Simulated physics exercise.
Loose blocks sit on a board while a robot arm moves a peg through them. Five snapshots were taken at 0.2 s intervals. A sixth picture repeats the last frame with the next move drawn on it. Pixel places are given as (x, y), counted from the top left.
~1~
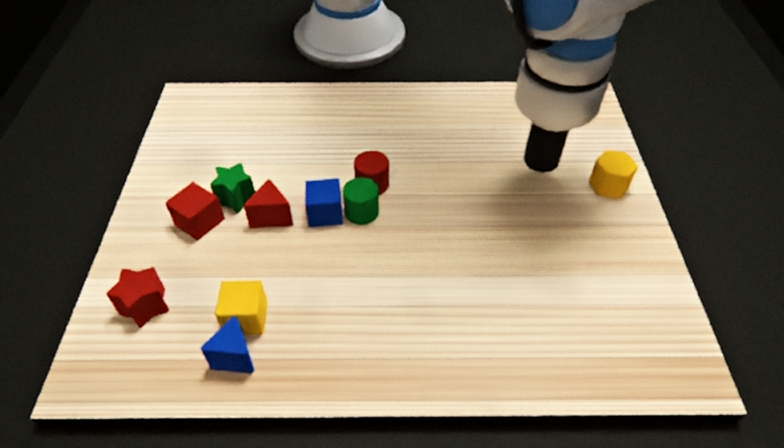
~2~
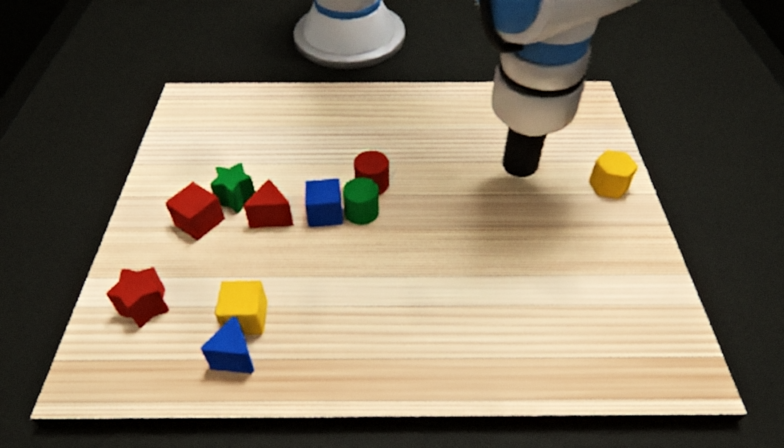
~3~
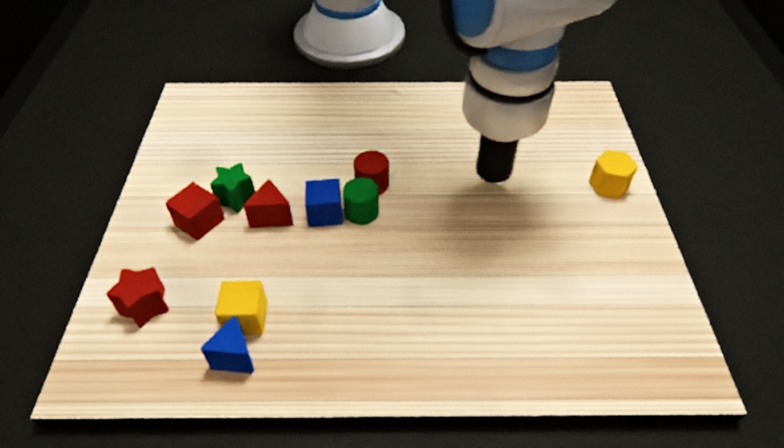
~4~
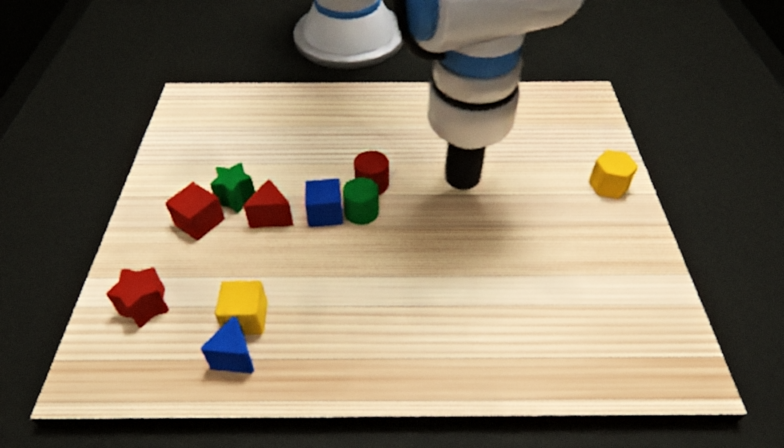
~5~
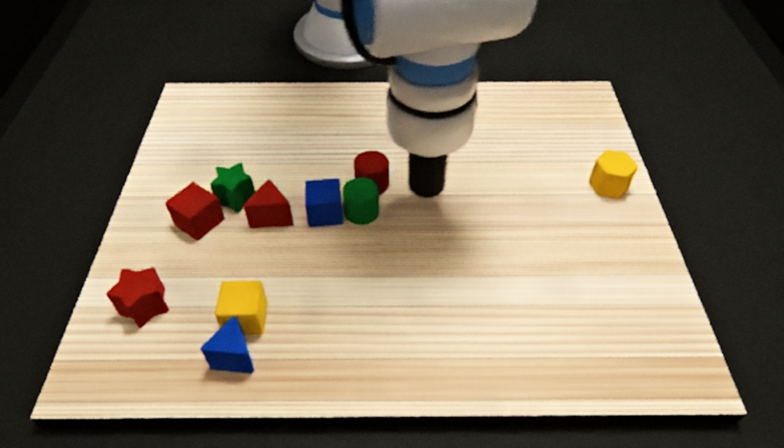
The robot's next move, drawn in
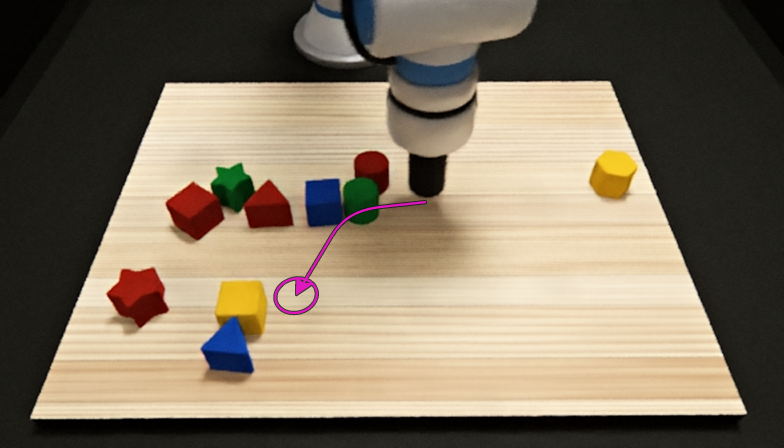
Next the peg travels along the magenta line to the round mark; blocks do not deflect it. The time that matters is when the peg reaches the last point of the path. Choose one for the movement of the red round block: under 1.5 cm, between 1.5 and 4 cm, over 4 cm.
It's set to move under 1.5 cm.
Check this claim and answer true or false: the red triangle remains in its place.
False
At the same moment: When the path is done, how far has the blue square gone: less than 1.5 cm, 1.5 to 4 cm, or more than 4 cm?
Past 4 cm.
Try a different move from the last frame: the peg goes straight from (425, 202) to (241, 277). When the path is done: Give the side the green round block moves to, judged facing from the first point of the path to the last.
Heads right.
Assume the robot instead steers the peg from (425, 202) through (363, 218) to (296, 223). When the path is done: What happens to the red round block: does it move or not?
Stays where it is.
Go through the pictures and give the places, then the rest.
Lower end of the peg at (541, 162), tops of blocks, red triangle at (267, 195), blue square at (323, 191), green round block at (360, 189), red round block at (371, 161), in the first frame.
Peg at (520, 166), blocks as before, in the second frame.
Peg at (494, 172), blocks as before, in the third frame.
Peg at (463, 178), blocks as before, in the fourth frame.
Peg at (426, 186), red triangle at (267, 195), blue square at (323, 191), green round block at (360, 189), red round block at (371, 161), in the fifth frame.
The drawn path runs from (425, 202) through (366, 210) and (326, 245) to (296, 295).
On the path given first. One third of the way, peg at (364, 194); red triangle at (258, 196), turned 25° clockwise; blue square at (290, 196); green round block at (326, 194); red round block at (366, 160).
Two thirds of the way, peg at (324, 230); red triangle at (228, 199), turned 60° clockwise; blue square at (252, 211), turned 30° clockwise; green round block at (283, 224); red round block at (366, 160).
At the end, peg at (293, 280); red triangle at (226, 199), turned 65° clockwise; blue square at (250, 213), turned 35° clockwise; green round block at (271, 238); red round block at (366, 160).
